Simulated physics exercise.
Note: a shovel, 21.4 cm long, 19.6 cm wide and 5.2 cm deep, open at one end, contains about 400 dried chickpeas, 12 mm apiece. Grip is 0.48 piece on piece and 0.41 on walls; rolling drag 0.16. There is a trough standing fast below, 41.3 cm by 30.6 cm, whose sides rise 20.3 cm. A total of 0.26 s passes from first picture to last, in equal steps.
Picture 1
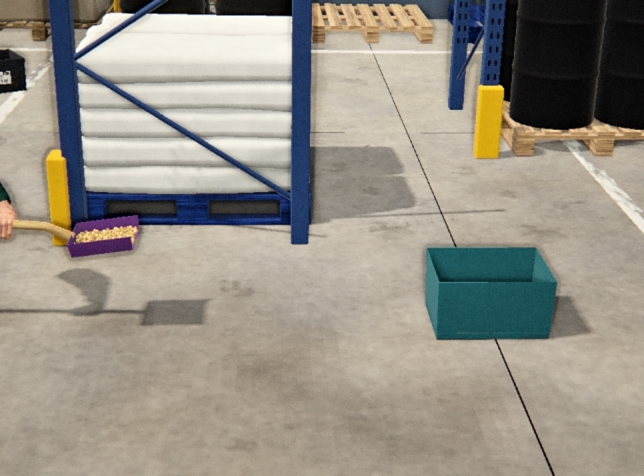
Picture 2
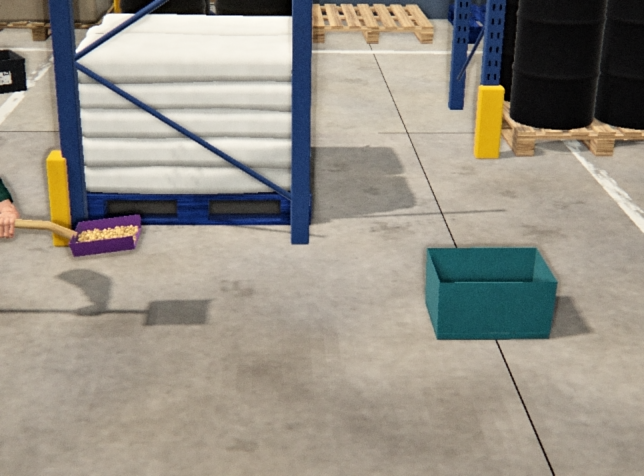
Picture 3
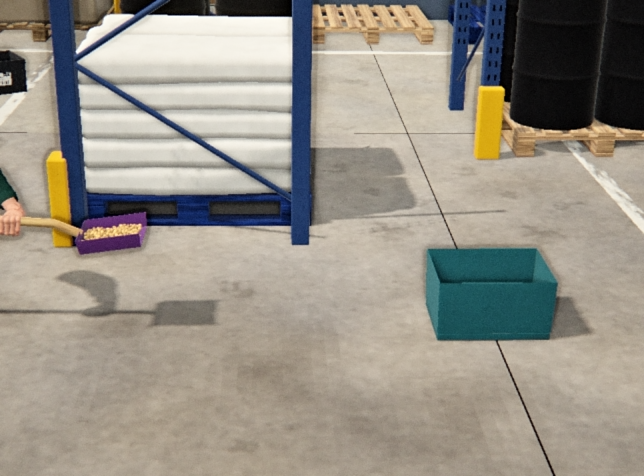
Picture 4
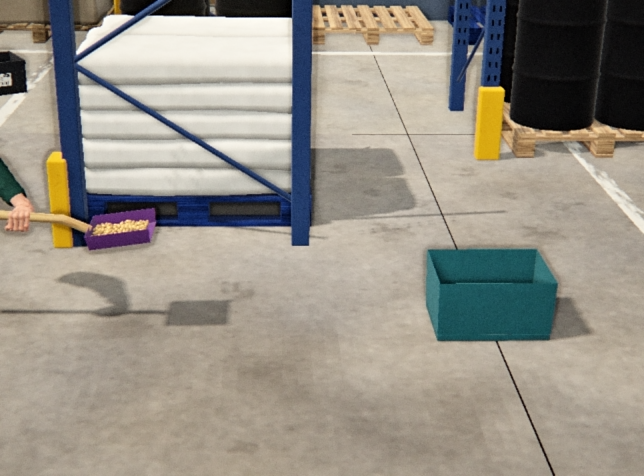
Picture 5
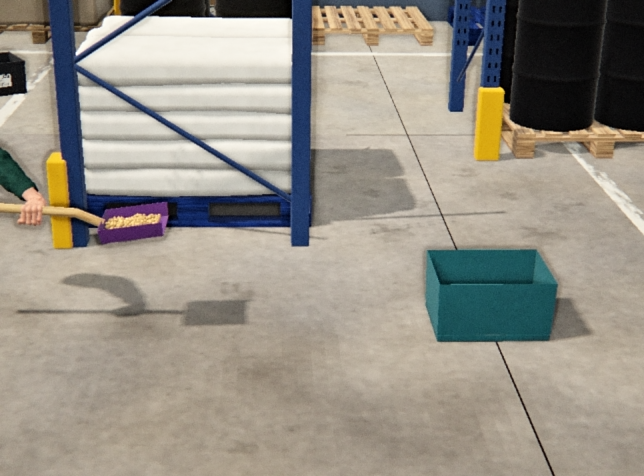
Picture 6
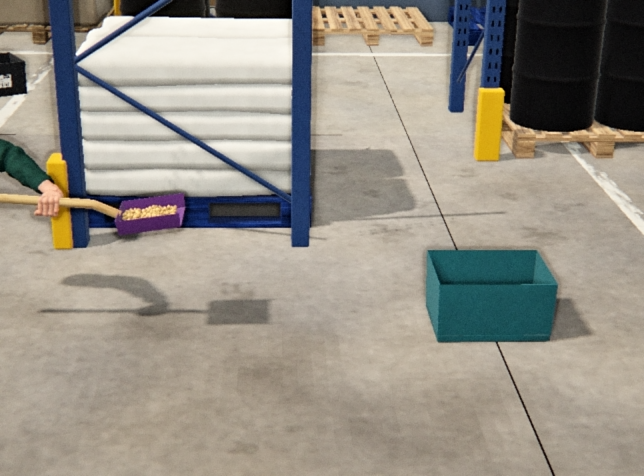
In a warehouse with blue racking and black barrels, a hand moved a purple shovel of dried chickpeas slowly, then faster, to the right and slightly upward, while a teal trough stayed still.
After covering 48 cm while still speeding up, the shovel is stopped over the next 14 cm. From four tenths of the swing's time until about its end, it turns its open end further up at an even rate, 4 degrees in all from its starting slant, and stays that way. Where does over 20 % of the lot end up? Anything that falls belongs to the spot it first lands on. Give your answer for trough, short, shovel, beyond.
Trough: Over, short: Over, shovel: Under, beyond: Under.
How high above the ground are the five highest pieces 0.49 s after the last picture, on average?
60 cm.
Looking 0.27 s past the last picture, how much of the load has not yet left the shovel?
The shovel still holds some 65 per cent of the load.
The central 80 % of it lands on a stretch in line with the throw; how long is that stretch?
Something like 50 cm, give or take.
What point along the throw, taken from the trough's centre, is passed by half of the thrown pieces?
About 10 cm short.
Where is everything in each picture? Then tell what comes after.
The first picture shows shovel at (99, 242); tilt 8 degrees; moved 0.0 cm; low side left; open edge at (137, 239); middle of the load at (105, 241); trough at (490, 264).
The second picture shows shovel at (101, 241); tilt 8 degrees; moved 0.8 cm; low side left; open edge at (139, 238); middle of the load at (107, 240).
The third picture shows shovel at (107, 239); tilt 8 degrees; moved 3.1 cm; low side left; open edge at (145, 236); middle of the load at (112, 237).
The fourth picture shows shovel at (117, 234); tilt 8 degrees; moved 7.0 cm; low side left; open edge at (154, 232); middle of the load at (121, 230).
The fifth picture shows shovel at (130, 228); tilt 8 degrees; moved 12.4 cm; low side left; open edge at (167, 225); middle of the load at (132, 228).
The sixth picture shows shovel at (147, 219); tilt 8 degrees; moved 19.4 cm; low side left; open edge at (184, 217); middle of the load at (150, 216); trough at (490, 267).
Then, 0.15 s after the last picture, tilt 10 degrees; shovel 100 %; middle of all pieces near (214, 183).
Then, 0.27 s after the last picture, tilt 12 degrees; shovel 65 %, in the air 35 %; middle of all pieces near (278, 159).
Then, 0.38 s after the last picture, tilt 12 degrees; in the air 100 %; middle of all pieces near (330, 160).
Then, 0.49 s after the last picture, tilt 12 degrees; in the air 100 %; middle of all pieces near (378, 191).
In the end, trough 50 %, short 50 %, shovel 0 %, beyond 0 %.
